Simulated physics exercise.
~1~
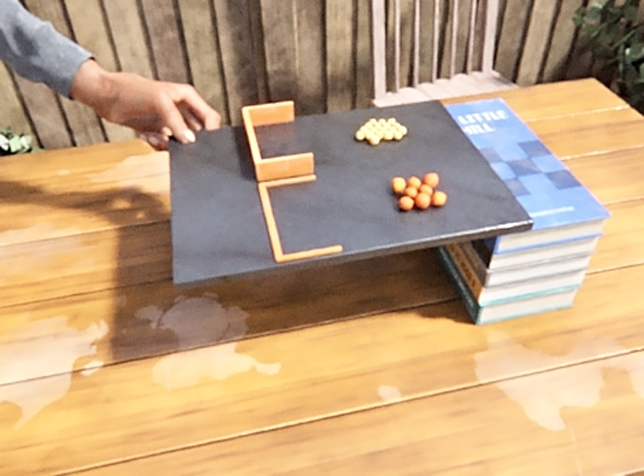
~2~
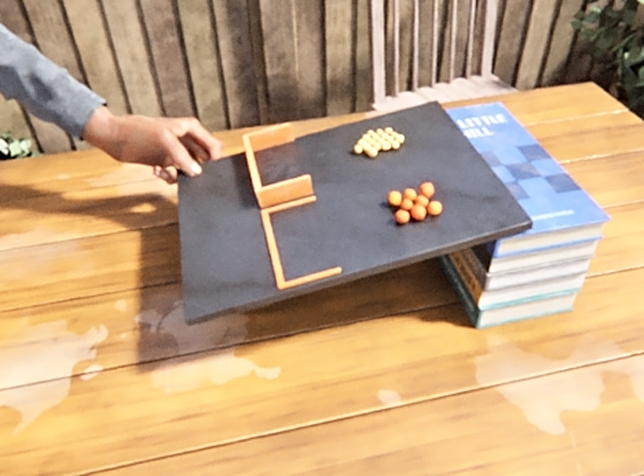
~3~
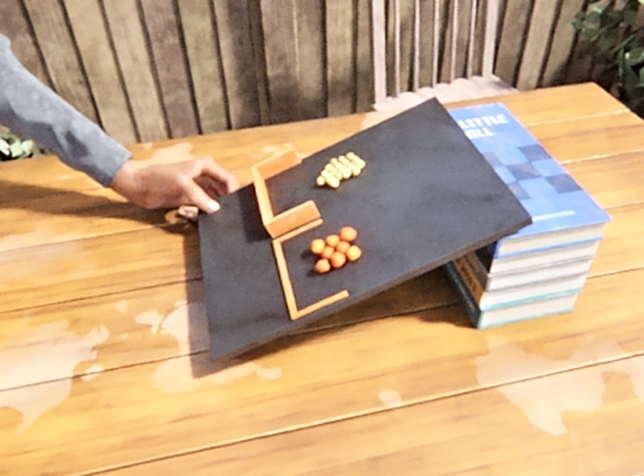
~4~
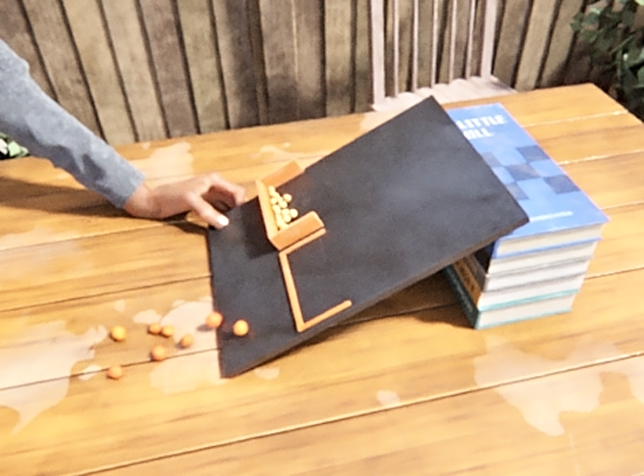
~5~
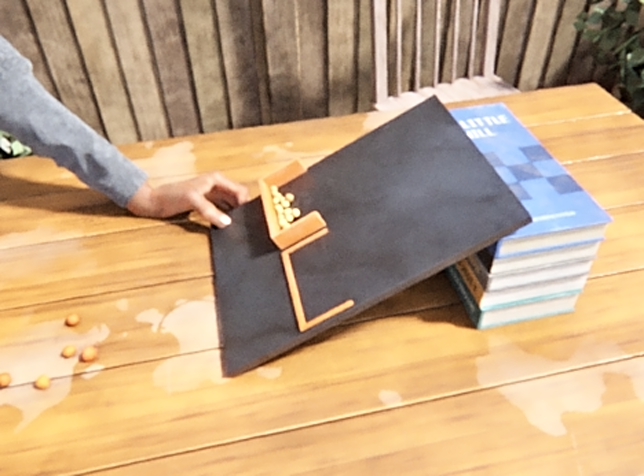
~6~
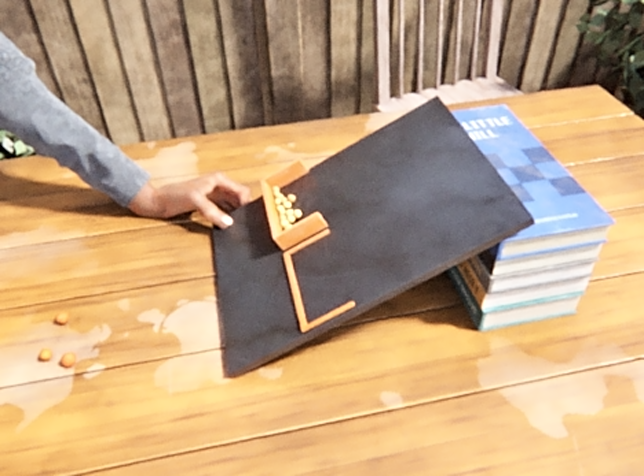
The footage shows a hand lowering one end of a dark board propped on stacked books until it rests on a wooden table. Orange balls roll past the low near strip onto the table, while small yellow pieces slide down and end up gathered behind the taller far strip.
